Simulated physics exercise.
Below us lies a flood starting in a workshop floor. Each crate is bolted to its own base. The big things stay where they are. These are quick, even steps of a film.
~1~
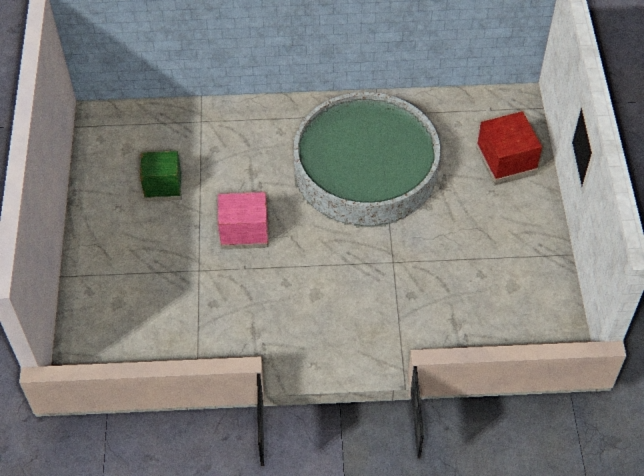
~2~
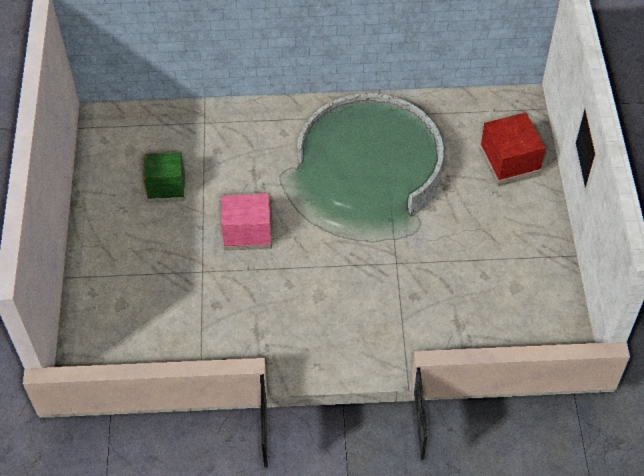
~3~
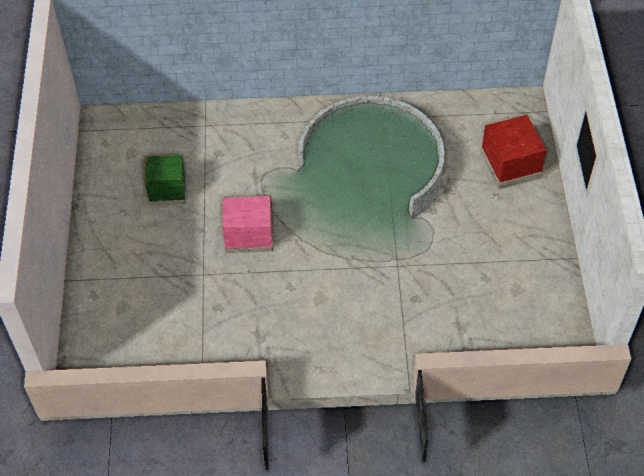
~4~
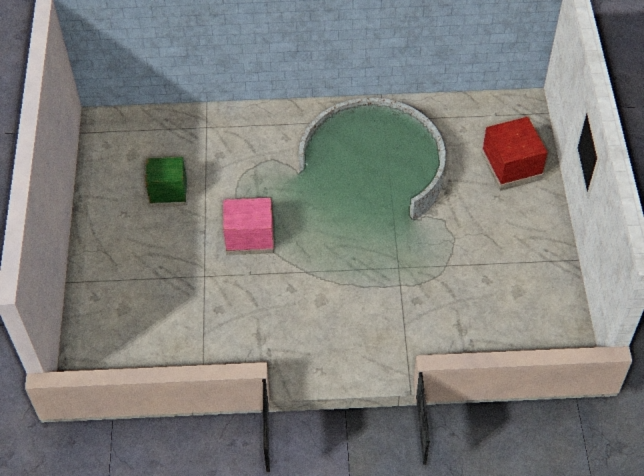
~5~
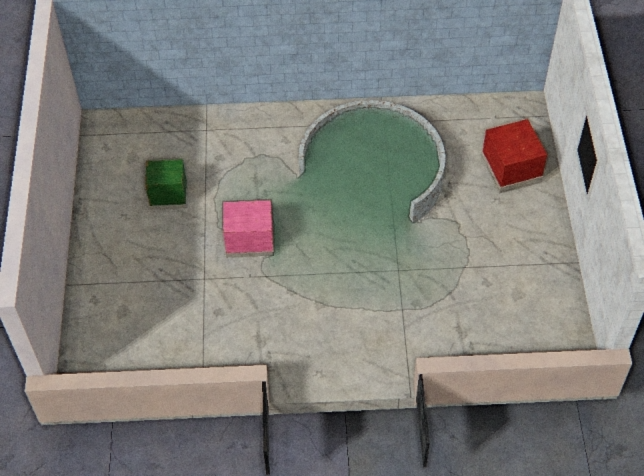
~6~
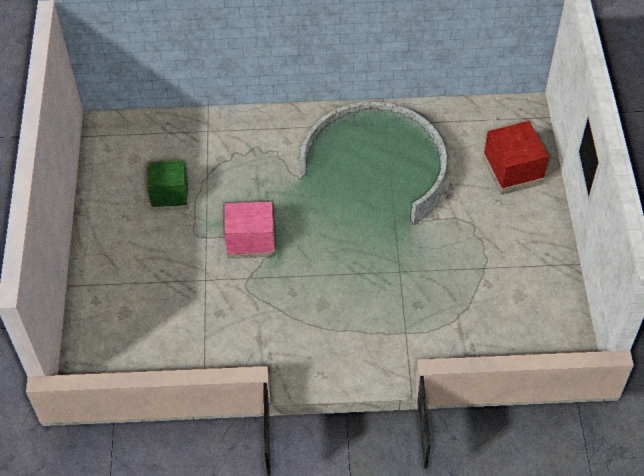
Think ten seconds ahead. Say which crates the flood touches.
One by one: The pink crate is wetted; the red crate escapes dry; the green crate is wetted.
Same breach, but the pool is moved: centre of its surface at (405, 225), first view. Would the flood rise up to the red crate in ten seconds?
Then: The red crate is spared.
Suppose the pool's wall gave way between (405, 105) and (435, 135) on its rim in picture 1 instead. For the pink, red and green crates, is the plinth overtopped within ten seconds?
The pink one keeps dry, the red one is wetted, the green one is spared.
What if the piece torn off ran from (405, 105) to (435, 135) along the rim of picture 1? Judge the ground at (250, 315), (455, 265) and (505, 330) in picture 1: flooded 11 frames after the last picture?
In turn: No water, clear, no water.
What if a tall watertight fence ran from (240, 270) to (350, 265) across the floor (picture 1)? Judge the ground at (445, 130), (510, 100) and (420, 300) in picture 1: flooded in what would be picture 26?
In that order: Free of water, not flooded, flooded.
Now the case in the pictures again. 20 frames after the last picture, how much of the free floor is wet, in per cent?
About 55 per cent.
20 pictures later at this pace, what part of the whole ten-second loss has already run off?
Roughly 50 per cent.
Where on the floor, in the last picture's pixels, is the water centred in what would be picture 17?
At about (328, 244).
A moment on, water covers 35 % of the floor; the pink crate water round its plinth, the red crate not reached, the green crate water round its plinth.
Next, water covers 40 % of the floor; the pink crate water round its plinth, the red crate not reached, the green crate water round its plinth.
Then, water covers 55 % of the floor; the pink crate water round its plinth, the red crate not reached, the green crate water round its plinth.
Later, water covers 70 % of the floor; the pink crate water round its plinth, the red crate water round its plinth, the green crate water round its plinth.
In the end, water covers 90 % of the floor; the pink crate was topped, the red crate stayed above the water, the green crate was topped.
